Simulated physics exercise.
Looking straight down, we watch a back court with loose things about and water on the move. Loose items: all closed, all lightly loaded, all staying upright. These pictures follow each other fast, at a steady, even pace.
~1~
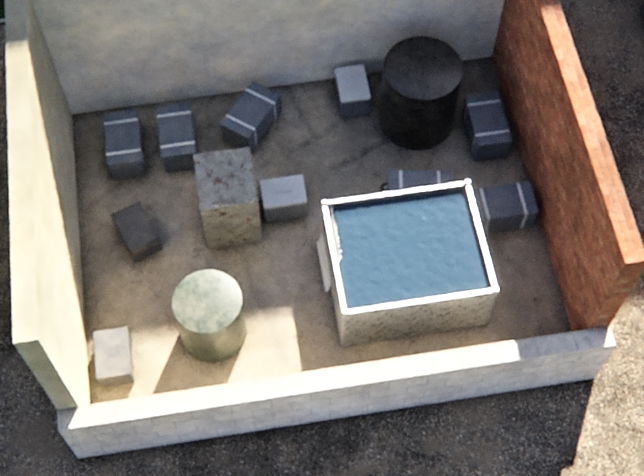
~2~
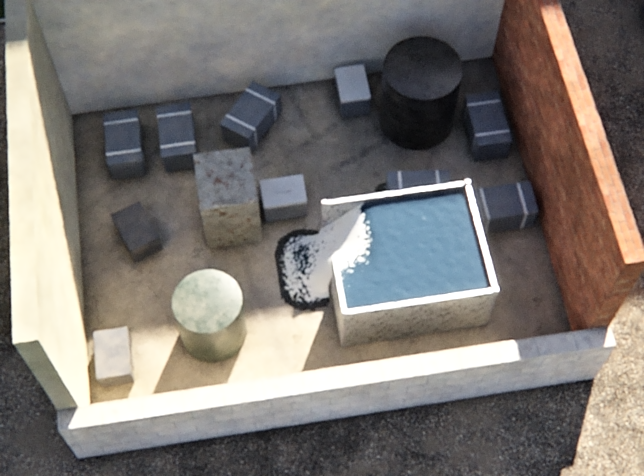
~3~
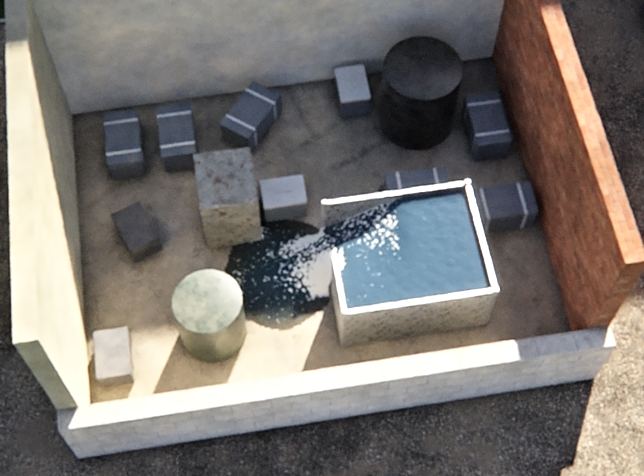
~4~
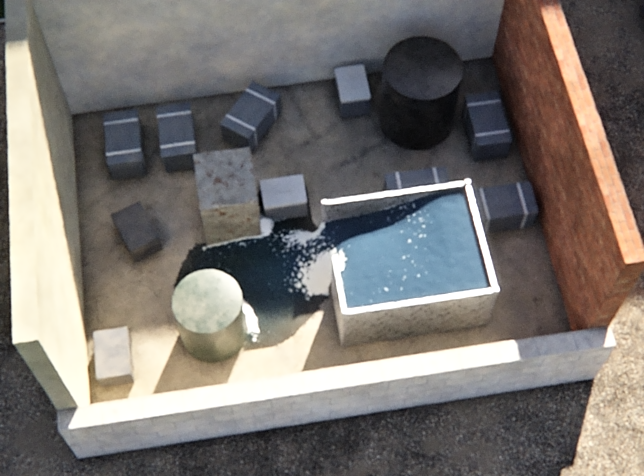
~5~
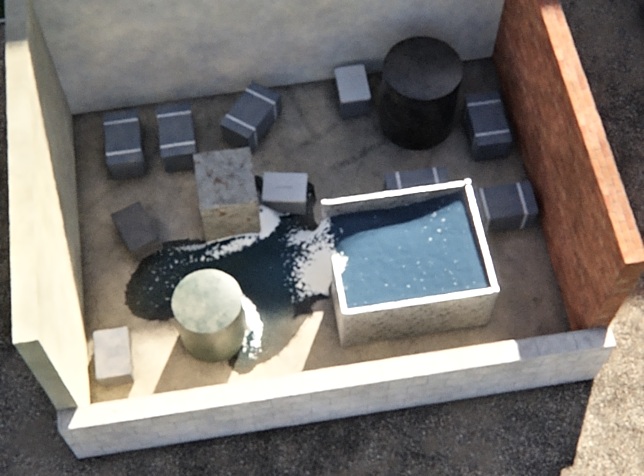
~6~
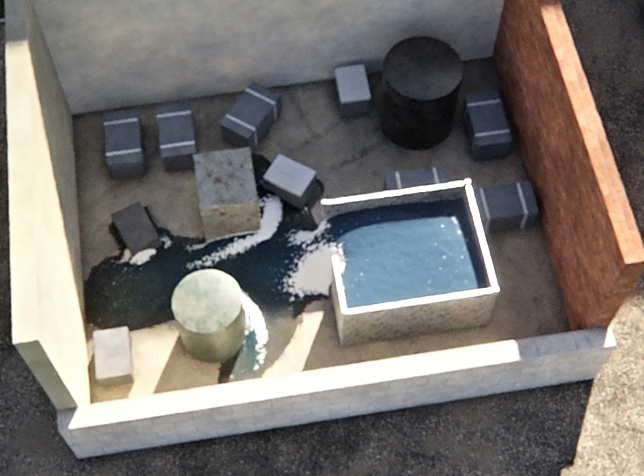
Walled yard with scattered boxes, water pouring from a tank's left side, spreading left around pillars and nudging a grey box.
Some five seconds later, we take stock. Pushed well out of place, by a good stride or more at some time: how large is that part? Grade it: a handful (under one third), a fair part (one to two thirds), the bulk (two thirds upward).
A fair part.
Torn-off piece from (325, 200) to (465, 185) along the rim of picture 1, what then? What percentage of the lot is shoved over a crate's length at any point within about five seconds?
100 percent, give or take.
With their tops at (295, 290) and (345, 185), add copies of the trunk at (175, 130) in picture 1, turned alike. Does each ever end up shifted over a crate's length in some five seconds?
Outcome per entry: Gets dislodged / stays where it is.
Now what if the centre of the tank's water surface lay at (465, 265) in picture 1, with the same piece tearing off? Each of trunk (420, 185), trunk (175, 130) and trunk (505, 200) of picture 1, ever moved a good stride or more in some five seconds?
In turn: Under that mark, beyond that mark, under that mark.
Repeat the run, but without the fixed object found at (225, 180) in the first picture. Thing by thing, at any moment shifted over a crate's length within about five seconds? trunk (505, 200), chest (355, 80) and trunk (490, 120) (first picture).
Item one stayed under the mark, item two stayed under the mark, item three stayed under the mark.
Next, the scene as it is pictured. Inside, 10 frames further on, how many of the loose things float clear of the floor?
Counting them up gives 1.
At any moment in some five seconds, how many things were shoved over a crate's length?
6.
A moment on, 1 of 10 are well off their spots; 0 afloat.
Next, 4 of 10 are well off their spots; 1 afloat.
Later, 5 of 10 are well off their spots; 5 afloat.
In the end, 6 of 10 are well off their spots, and 6 have been at some point; 4 afloat.
